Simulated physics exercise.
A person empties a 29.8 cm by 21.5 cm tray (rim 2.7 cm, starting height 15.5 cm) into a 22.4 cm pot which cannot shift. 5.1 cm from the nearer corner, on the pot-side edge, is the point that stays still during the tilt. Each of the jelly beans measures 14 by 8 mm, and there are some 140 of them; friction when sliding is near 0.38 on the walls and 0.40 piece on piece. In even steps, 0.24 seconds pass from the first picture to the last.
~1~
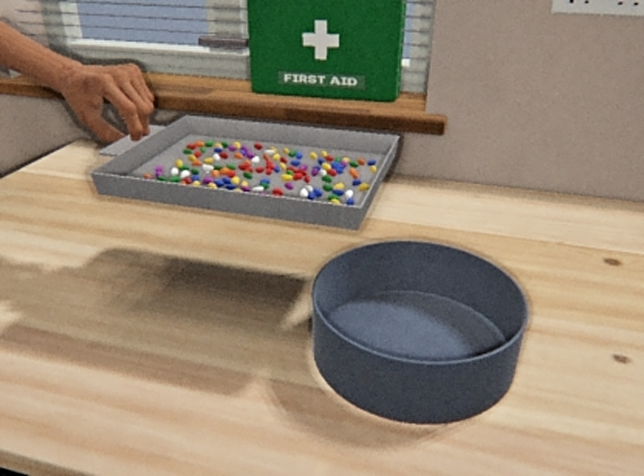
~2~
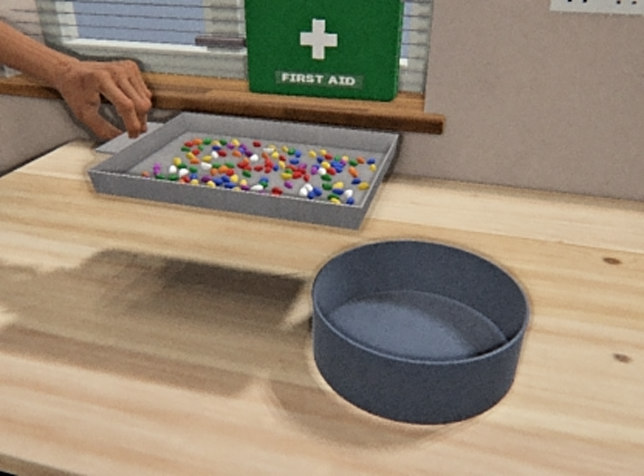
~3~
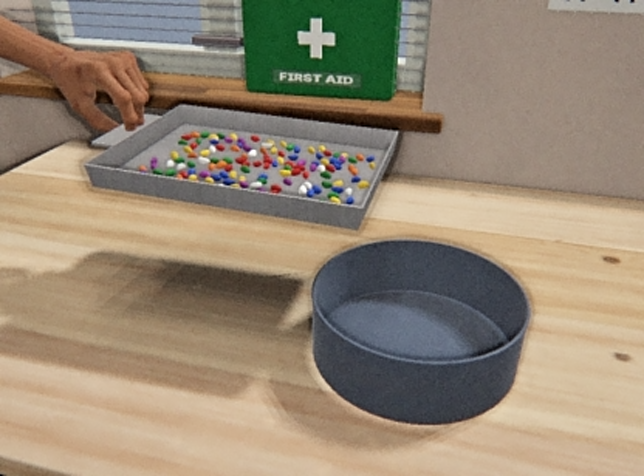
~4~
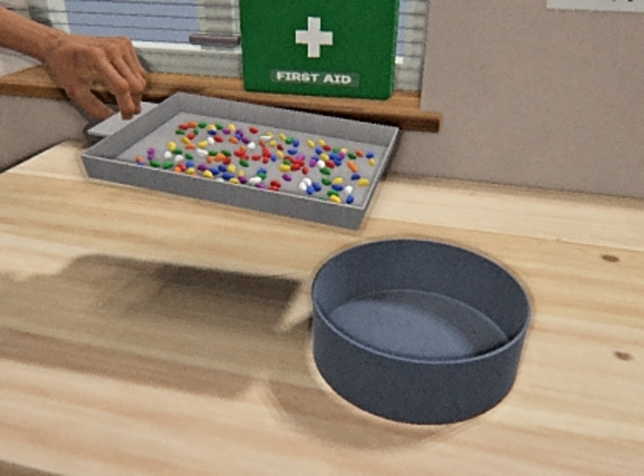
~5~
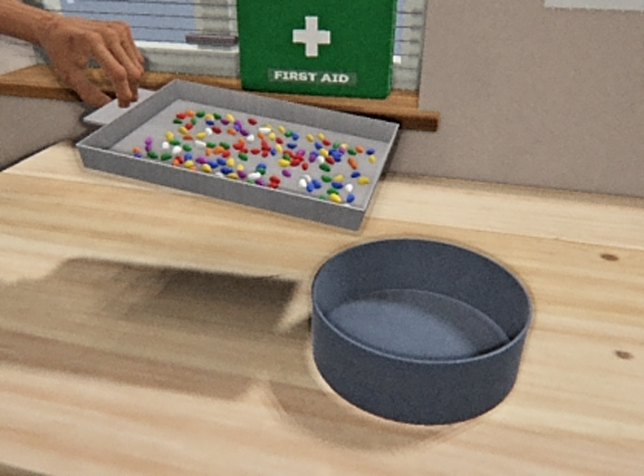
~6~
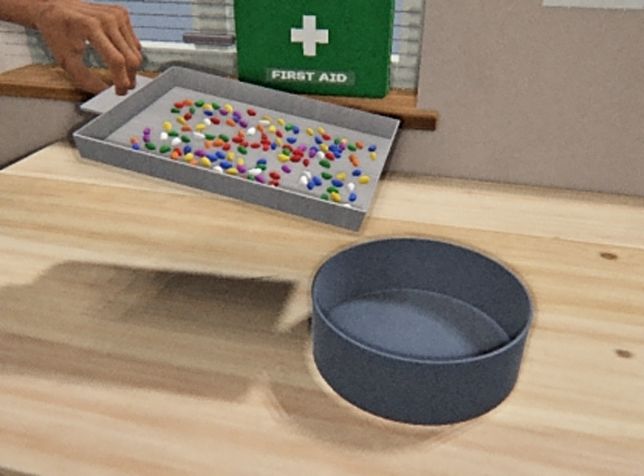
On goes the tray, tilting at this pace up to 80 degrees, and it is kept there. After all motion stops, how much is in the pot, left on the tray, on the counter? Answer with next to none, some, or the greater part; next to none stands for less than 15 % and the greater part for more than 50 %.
Pot: The greater part; tray: Some; counter: Next to none.
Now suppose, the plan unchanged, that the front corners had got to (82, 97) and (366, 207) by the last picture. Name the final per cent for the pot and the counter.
The pot gets 35 and the counter 5.
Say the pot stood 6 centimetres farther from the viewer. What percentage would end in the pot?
In that case about 55 percent would end up there.
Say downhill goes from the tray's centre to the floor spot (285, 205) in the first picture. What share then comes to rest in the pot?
I'd estimate about 80 %.
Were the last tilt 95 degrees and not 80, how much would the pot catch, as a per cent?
The pot would get around 95 per cent.
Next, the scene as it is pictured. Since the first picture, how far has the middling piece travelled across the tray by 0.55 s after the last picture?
Some 8 cm.
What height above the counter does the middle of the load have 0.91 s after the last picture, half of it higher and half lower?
I'd say near 18 cm.
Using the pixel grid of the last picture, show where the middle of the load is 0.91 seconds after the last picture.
Close to pixel (357, 188).
Then, 0.55 s after the last picture, tilt 44 degrees; the tray holds 100 %, the pot 0 %.
Then, 0.91 s after the last picture, tilt 66 degrees; the tray holds 95 %, the pot 5 %.
Then, 1.36 s after the last picture, tilt 80 degrees; the tray holds 65 %, the pot 35 %.
In the end, pot 65 %, tray 35 %, counter 0 %.
